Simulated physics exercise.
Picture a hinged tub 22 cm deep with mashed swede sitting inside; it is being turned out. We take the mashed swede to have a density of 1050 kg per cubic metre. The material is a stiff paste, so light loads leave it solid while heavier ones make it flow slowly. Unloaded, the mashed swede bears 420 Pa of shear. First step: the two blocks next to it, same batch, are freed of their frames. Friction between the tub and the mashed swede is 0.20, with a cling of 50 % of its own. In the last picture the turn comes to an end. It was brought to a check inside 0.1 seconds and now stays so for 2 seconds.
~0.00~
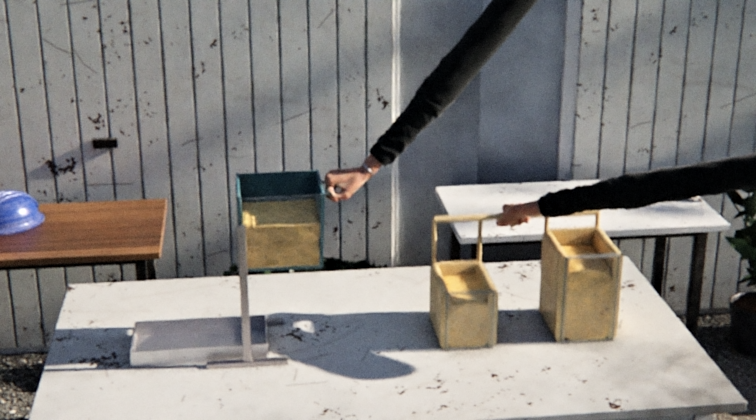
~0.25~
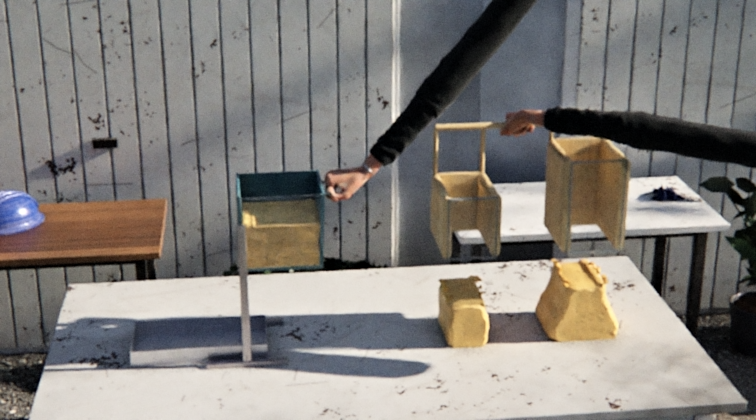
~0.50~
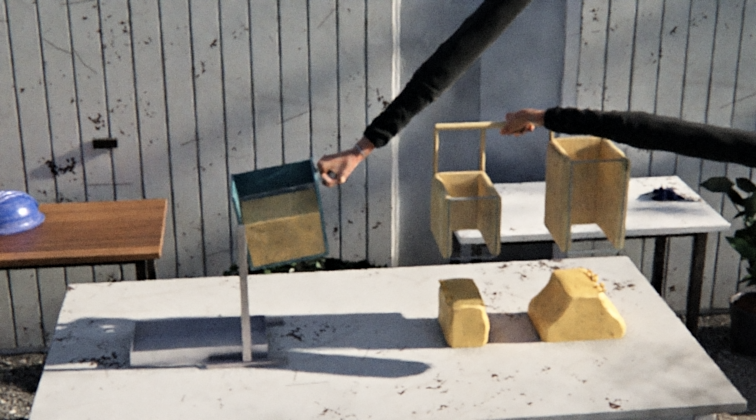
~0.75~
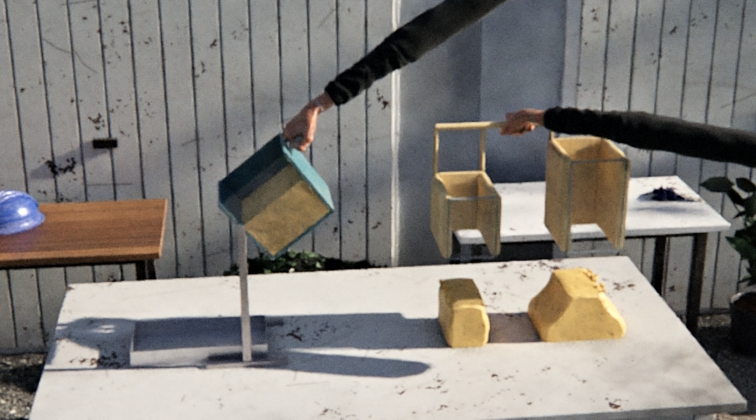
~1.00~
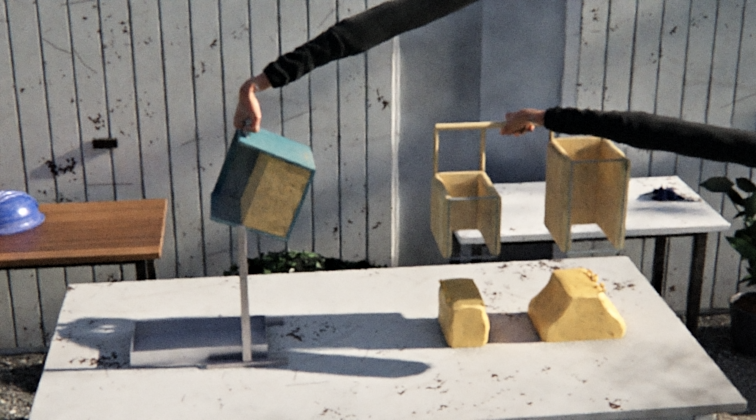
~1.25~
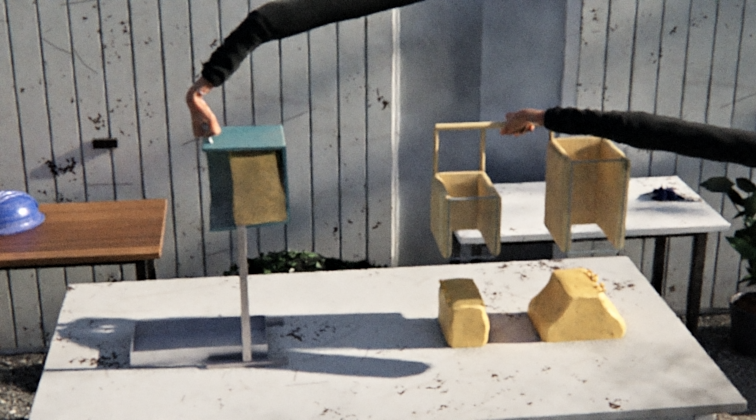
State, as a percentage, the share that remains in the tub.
69 %.
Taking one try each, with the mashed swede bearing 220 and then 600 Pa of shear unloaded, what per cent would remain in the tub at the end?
Respectively 50 % and 100 %.
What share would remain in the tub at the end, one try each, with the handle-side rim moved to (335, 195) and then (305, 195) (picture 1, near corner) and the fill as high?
First try about 50 per cent, second around 100 per cent.
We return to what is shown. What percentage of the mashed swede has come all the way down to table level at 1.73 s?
At that moment, near 0 % is down.
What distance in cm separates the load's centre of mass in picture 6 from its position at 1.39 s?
The shift is near 4 cm.
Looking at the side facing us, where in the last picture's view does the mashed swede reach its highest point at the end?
Around (262, 192).
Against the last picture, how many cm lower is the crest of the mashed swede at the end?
Roughly 11 cm.
By 1.39 s, the tub is at 92 degrees and holds 100 %.
By 1.56 s, the tub is at 92 degrees and holds 88 %.
By 1.73 s, the tub is at 92 degrees and holds 75 %.
By 1.90 s, the tub is at 92 degrees and holds 69 %.
By 3.25 s, at the end, the tub is at 92 degrees and holds 69 %.
